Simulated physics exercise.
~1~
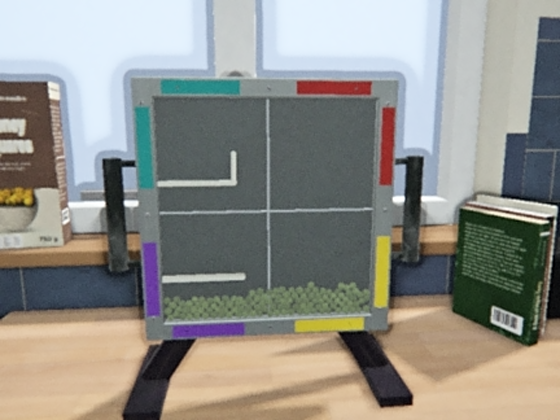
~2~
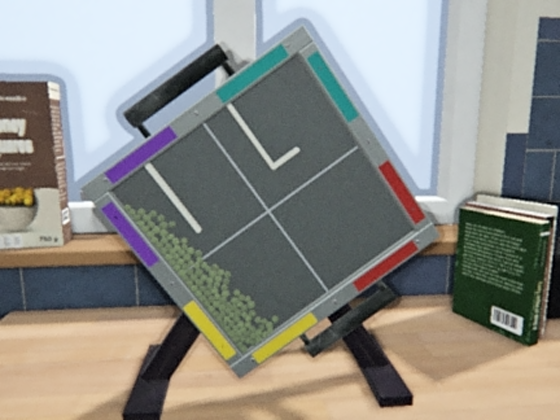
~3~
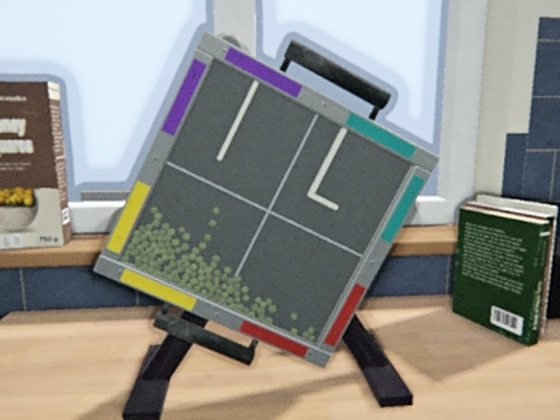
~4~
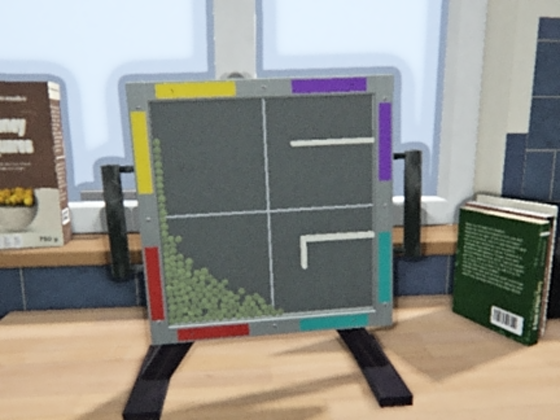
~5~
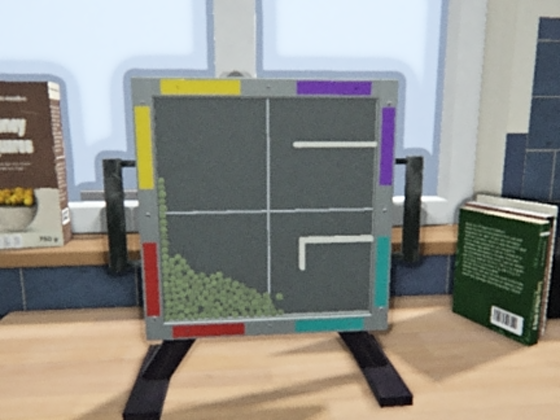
Square grey case of green peas turning clockwise upside down on its stand, then stopping with peas sloped in the lower-left red quarter.
